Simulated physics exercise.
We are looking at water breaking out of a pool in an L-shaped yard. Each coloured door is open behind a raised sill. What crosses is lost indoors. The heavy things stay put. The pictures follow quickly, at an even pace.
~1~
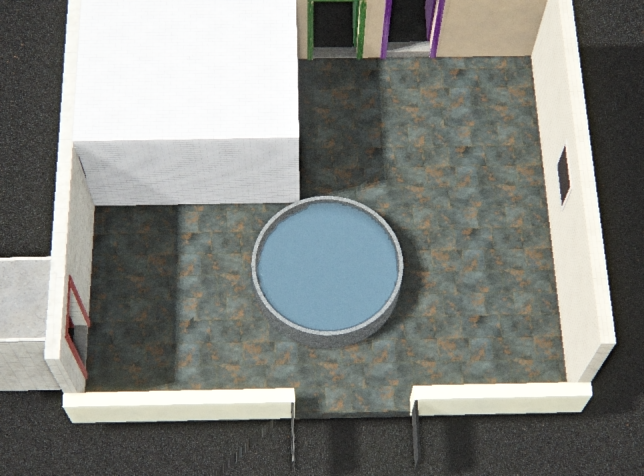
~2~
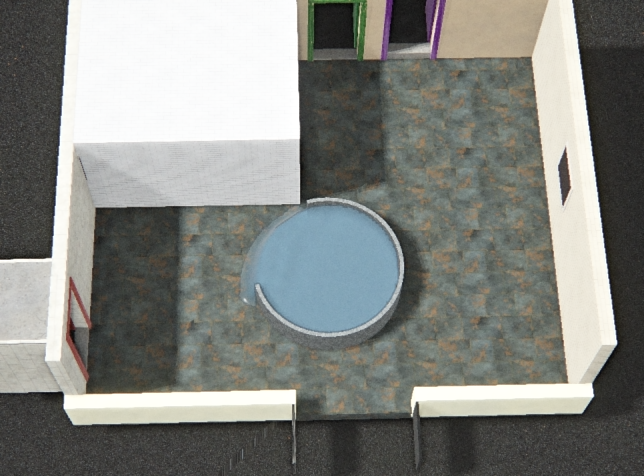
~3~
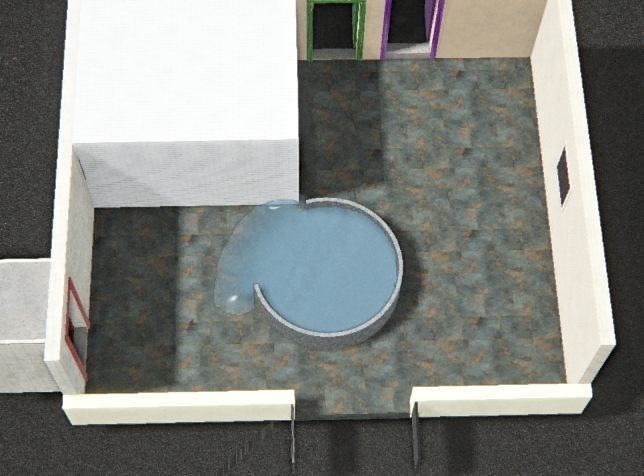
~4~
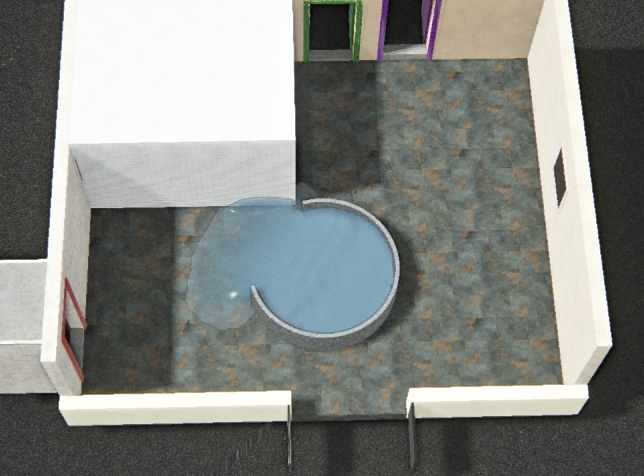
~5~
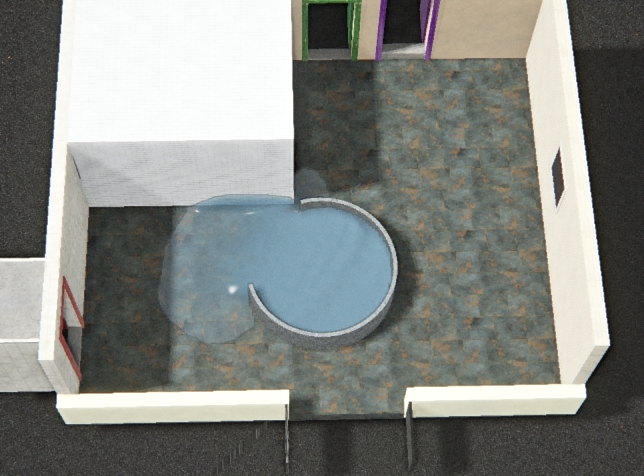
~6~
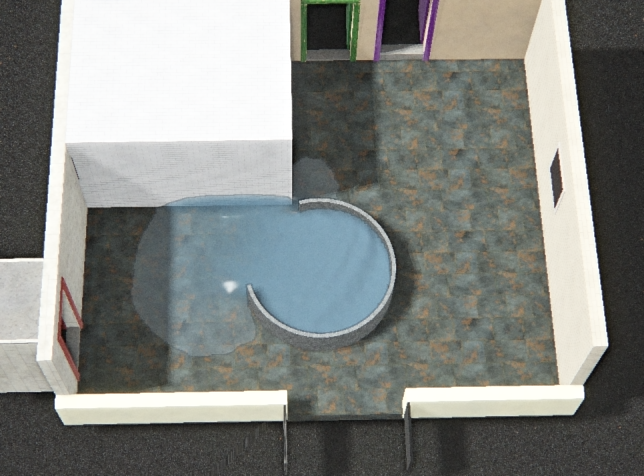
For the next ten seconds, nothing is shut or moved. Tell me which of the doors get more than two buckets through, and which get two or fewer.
My prediction: I predict the red door will overshoot two buckets, I predict the green door will remain at two buckets or below, I predict the purple door will remain at two buckets or below.
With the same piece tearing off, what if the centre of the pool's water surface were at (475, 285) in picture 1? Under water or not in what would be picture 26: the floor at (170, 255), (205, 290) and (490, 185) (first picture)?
Result: Inundated; inundated; spared.
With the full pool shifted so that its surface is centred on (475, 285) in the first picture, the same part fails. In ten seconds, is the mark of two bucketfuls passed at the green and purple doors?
Green door tops the limit, purple door falls short.
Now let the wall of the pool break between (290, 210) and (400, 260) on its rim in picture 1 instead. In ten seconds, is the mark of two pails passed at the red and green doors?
Outcome: Red door remains short; green door overshoots.
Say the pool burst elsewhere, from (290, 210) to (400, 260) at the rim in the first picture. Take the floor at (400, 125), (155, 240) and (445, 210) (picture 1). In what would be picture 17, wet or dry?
The first spot is swamped, the second swamped, the third swamped.
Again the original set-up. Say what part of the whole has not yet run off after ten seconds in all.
My estimate is some 88 percent.
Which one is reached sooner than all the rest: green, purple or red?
That's the door marked red.
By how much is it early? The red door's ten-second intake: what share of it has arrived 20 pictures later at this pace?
About 10 per cent.
A moment on, water covers 25 % of the floor; the red door not reached, the green door not reached, the purple door not reached.
Next, water covers 25 % of the floor; the red door wet at the sill, nothing in, the green door not reached, the purple door not reached.
Then, water covers 35 % of the floor; the red door under two buckets in, the green door not reached, the purple door not reached.
Later, water covers 50 % of the floor; the red door far over two buckets in, the green door not reached, the purple door not reached.
In the end, water covers 70 % of the floor; the red door far over two buckets in, the green door wet at the sill, nothing in, the purple door wet at the sill, nothing in.
